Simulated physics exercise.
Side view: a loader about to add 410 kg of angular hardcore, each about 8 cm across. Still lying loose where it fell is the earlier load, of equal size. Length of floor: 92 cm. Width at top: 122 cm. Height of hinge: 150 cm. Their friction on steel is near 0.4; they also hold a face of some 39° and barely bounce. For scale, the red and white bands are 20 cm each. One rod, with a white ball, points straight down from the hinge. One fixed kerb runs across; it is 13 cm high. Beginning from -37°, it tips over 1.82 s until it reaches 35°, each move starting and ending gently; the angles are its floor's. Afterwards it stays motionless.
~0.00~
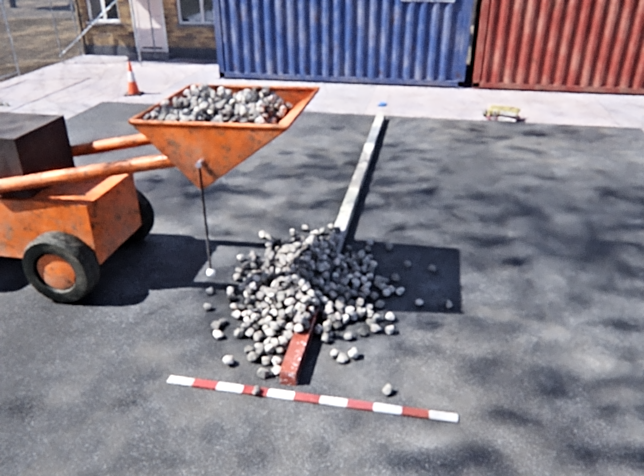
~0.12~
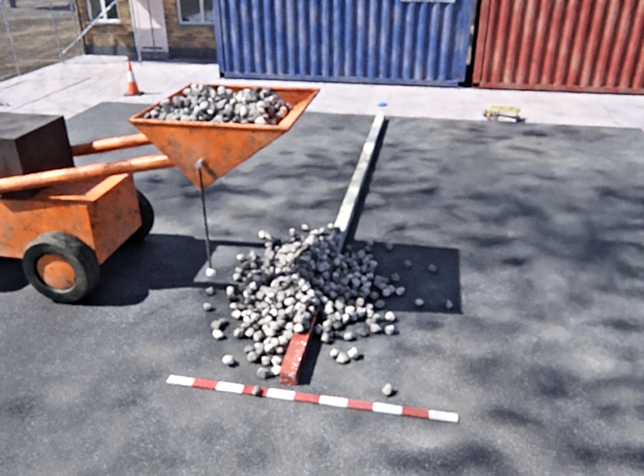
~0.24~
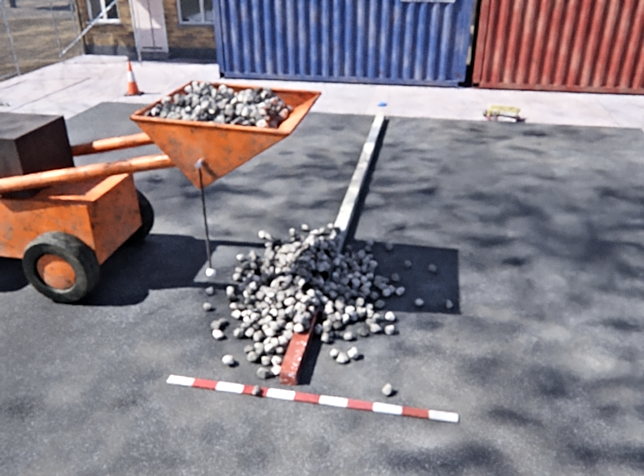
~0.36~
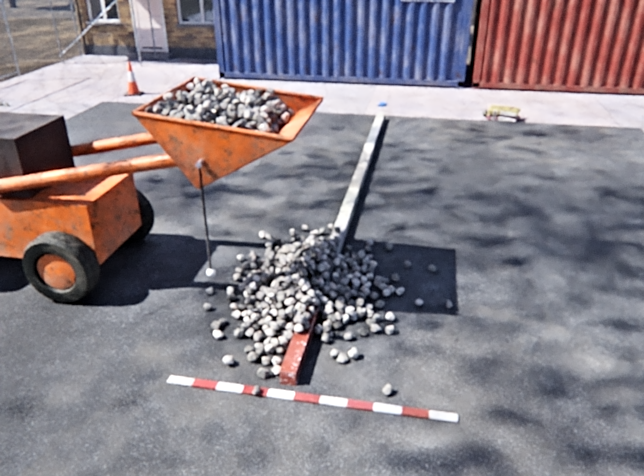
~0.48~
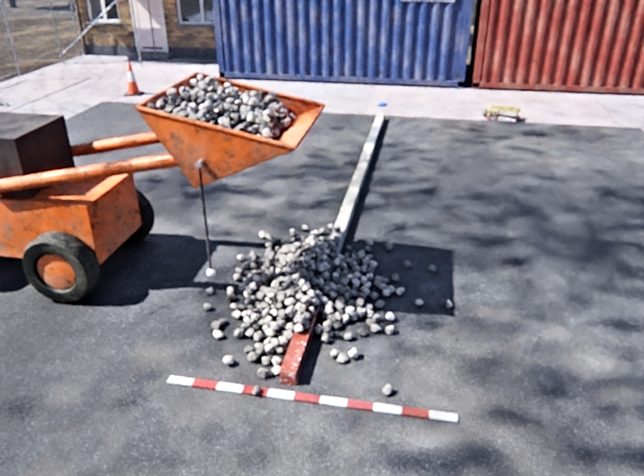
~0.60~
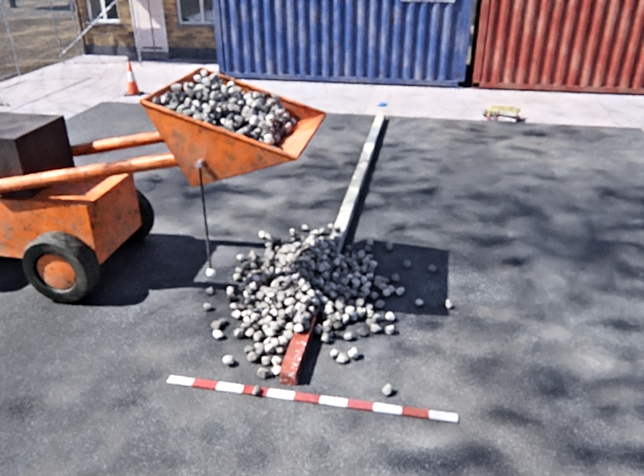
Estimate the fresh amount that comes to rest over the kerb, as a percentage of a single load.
About 90 per cent of a load.
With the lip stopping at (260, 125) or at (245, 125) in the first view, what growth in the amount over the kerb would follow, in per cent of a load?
Case one about 60 %, case two about 35 %.
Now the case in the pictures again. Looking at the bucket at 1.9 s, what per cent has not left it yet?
About 60 per cent is held.
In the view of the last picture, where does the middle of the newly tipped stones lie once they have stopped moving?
Centre at roughly (356, 282).
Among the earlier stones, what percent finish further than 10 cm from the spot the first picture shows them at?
Roughly 5 % of them.
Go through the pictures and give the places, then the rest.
In the first picture, the bucket is at -37°, its lip at (288, 127); the top of the load is at (227, 93). The earlier load is highest near (304, 266), 32 cm above ground level, 79 % on this side of the kerb, 21 % over the kerb.
In the second picture, the bucket is at -36°, its lip at (289, 129); the top of the load is at (228, 93); the stones move at 0.1 m/s on average.
In the third picture, the bucket is at -34°, its lip at (291, 133); the top of the load is at (205, 90); the stones move at 0.1 m/s on average.
In the fourth picture, the bucket is at -30°, its lip at (293, 140); the top of the load is at (199, 89); the stones move at 0.2 m/s on average.
In the fifth picture, lip at (295, 148), floor tilted -25°, highest stones at (202, 85); the stones move at 0.2 m/s on average.
In the sixth picture, lip at (297, 158), floor tilted -19°, highest stones at (203, 82); the stones move at 0.2 m/s on average.
After 1.4 s the floor is at 24°; in per cent of one load, 100 in the bucket, 79 on this side of the kerb, 21 over the kerb; the foremost stones are at (411, 305).
After 1.9 s the floor is at 35°; in per cent of one load, 58 in the bucket, 110 on this side of the kerb, 33 over the kerb; the foremost stones are at (411, 305).
After 2.3 s the floor is at 35°; in per cent of one load, 20 in the bucket, 108 on this side of the kerb, 72 over the kerb; the foremost stones are at (414, 293).
After 5.0 s the floor is at 35°; in per cent of one load, 0 in the bucket, 89 on this side of the kerb, 111 over the kerb; the foremost stones are at (453, 304). Net gain over the kerb, 90.
